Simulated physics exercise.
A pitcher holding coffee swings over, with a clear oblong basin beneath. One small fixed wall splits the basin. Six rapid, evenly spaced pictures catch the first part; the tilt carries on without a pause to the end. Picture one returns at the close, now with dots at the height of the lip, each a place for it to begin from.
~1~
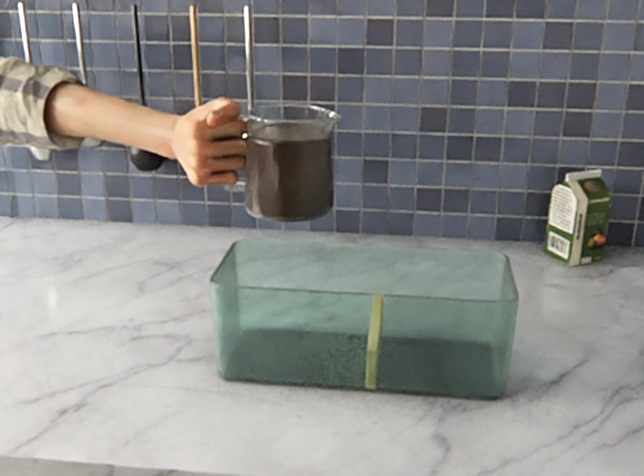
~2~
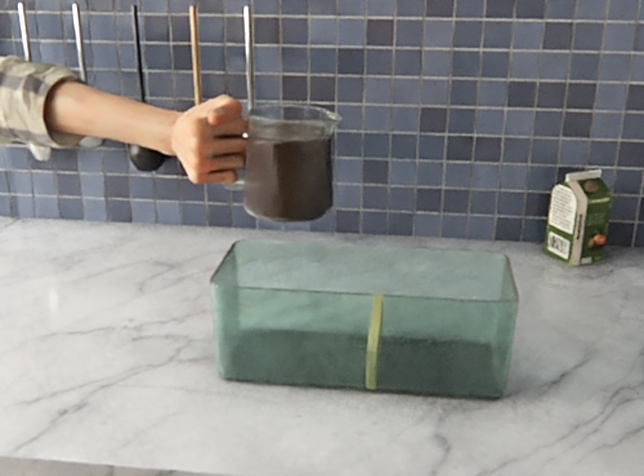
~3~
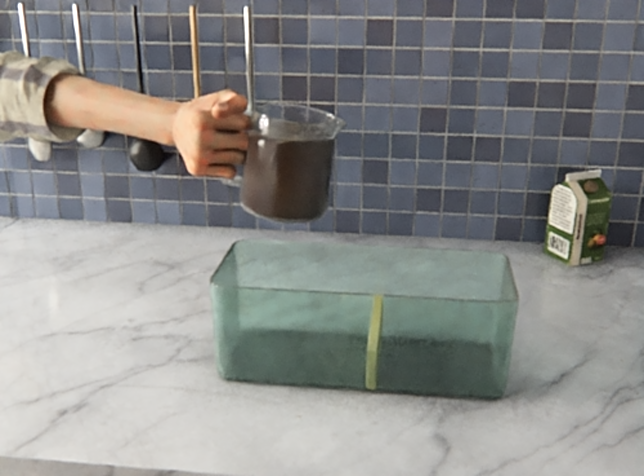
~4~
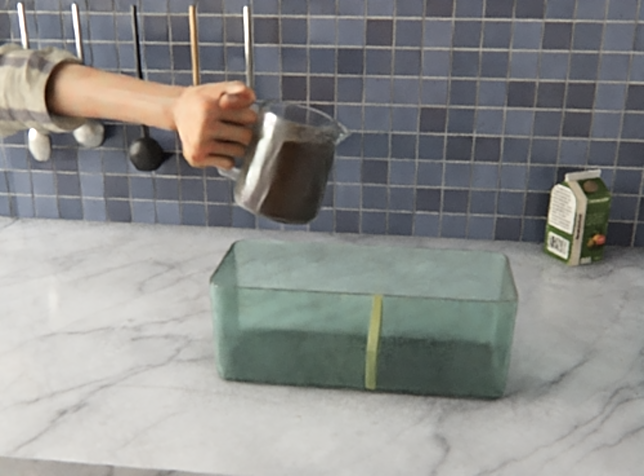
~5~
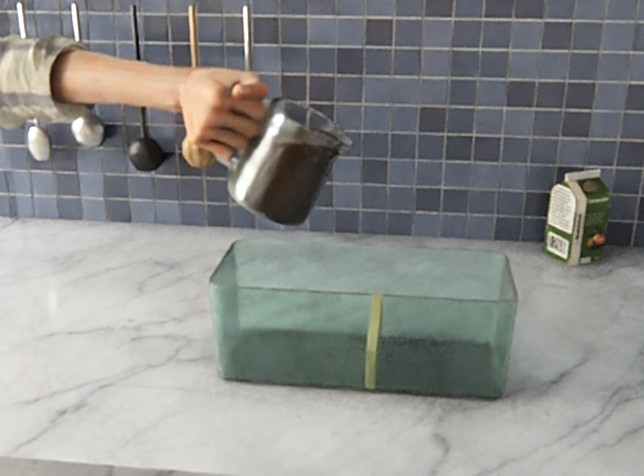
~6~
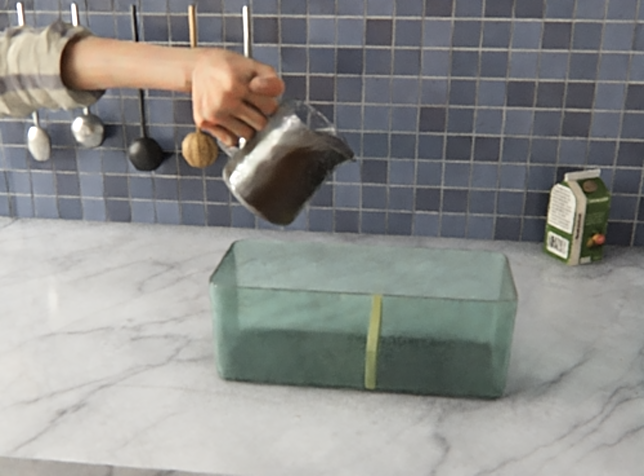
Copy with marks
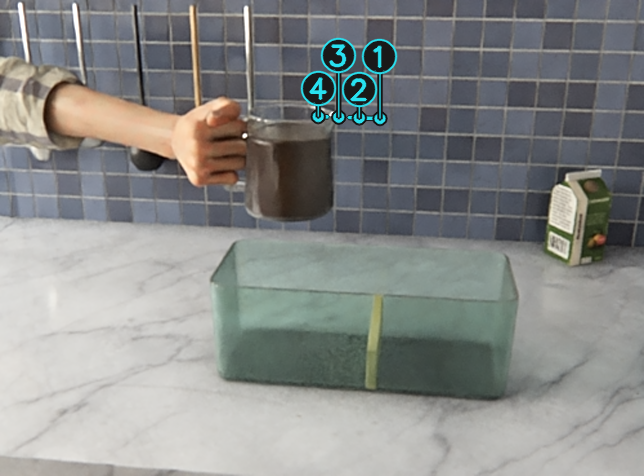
A hand holding a glass pitcher of dark liquid upright, then gradually tilting it rightward above a clear greenish basin on a marble counter.
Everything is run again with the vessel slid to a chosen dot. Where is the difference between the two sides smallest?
The best place is 4.
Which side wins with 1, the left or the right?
More ends on the right.
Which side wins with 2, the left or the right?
The right one.
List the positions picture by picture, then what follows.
Upright, lip at (339, 117); basin from (218, 375) to (505, 395); top of the wall at (376, 323); nothing has left yet.
Upright, lip at (341, 119); nothing has left yet.
Tipped about 7°, lip at (344, 124); nothing has left yet.
Tipped about 16°, lip at (349, 133); nothing has left yet.
Tipped about 26°, lip at (353, 145); nothing has left yet.
Tipped about 39°, lip at (355, 159); nothing has left yet.
On the marked copy, 1 at (379, 118); 2 at (359, 117); 3 at (338, 117); 4 at (318, 116).
If 1 is chosen, about 5 % ends left of the wall and 94 % right of it.
If 2 is chosen, about 5 % ends left of the wall and 94 % right of it.
If 3 is chosen, about 12 % ends left of the wall and 87 % right of it.
If 4 is chosen, about 51 % ends left of the wall and 48 % right of it.
